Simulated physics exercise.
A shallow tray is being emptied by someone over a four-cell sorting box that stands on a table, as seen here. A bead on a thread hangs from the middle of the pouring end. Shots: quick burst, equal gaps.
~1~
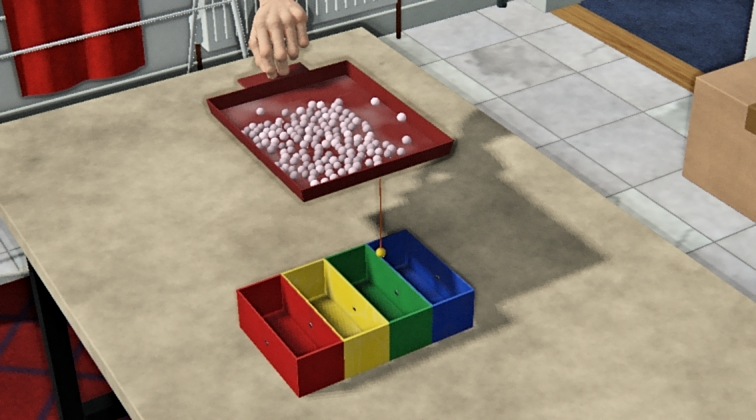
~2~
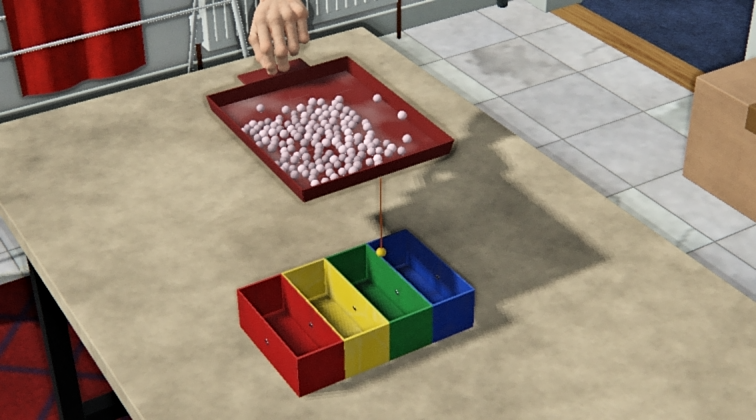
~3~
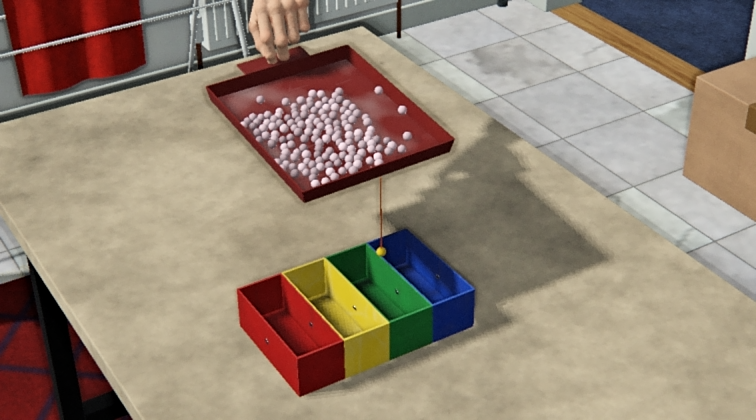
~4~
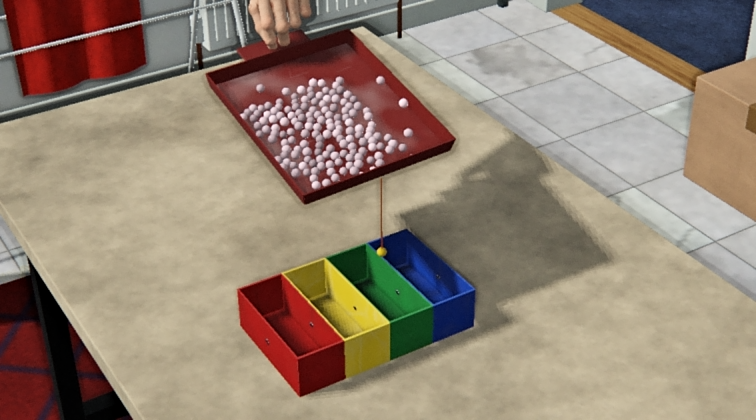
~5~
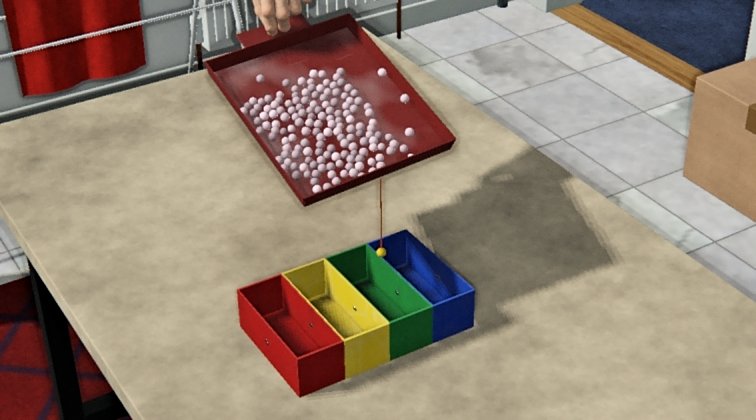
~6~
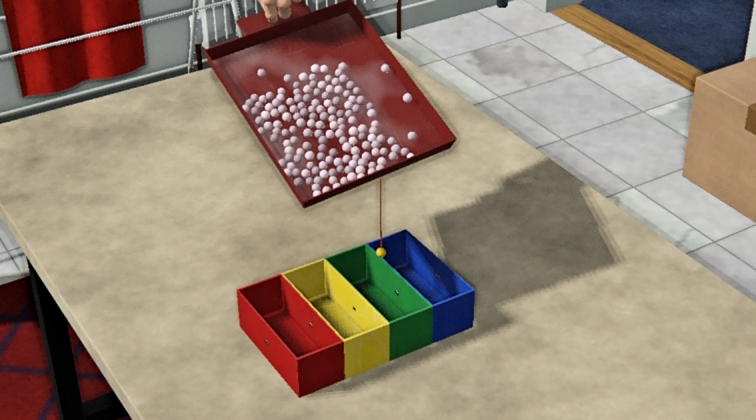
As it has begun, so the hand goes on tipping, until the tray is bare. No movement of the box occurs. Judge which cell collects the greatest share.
I would say the yellow one.
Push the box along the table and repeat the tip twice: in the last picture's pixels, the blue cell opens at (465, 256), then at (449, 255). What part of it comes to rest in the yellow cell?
First some 30, then 30 per cent.
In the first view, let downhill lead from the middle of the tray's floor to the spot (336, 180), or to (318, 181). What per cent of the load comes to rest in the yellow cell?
About 70 and 80 per cent.
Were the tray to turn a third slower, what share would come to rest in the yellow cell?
About 60 %.
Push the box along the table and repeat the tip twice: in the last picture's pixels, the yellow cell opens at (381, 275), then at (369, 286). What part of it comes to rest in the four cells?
About 70 in a hundred, then about 90 in a hundred.
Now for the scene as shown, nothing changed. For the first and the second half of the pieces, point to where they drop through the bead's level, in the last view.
Earlier portion about (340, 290); later portion about (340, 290).
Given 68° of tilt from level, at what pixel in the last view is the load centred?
Look around (344, 177) in the last picture.
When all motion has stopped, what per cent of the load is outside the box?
That comes to some 0 per cent.
Soon after the last picture, tray tipped steeply; most on the tray; a stray few in the yellow cell; a stray few in the green cell; a small part falling or outside the box.
A little later, tray tipped past a quarter turn; a small part on the tray; about a third in the yellow cell; about a quarter in the green cell; a small part in the red cell; a stray few in the blue cell; about a quarter falling or outside the box.
Later still, tray tipped past a quarter turn; about half in the yellow cell; about a quarter in the green cell; a small part in the red cell; a stray few in the blue cell; a stray few falling or outside the box.
At rest, tray tipped past a quarter turn; about half in the yellow cell; about a quarter in the green cell; a small part in the red cell; a stray few in the blue cell; a stray few outside the box.
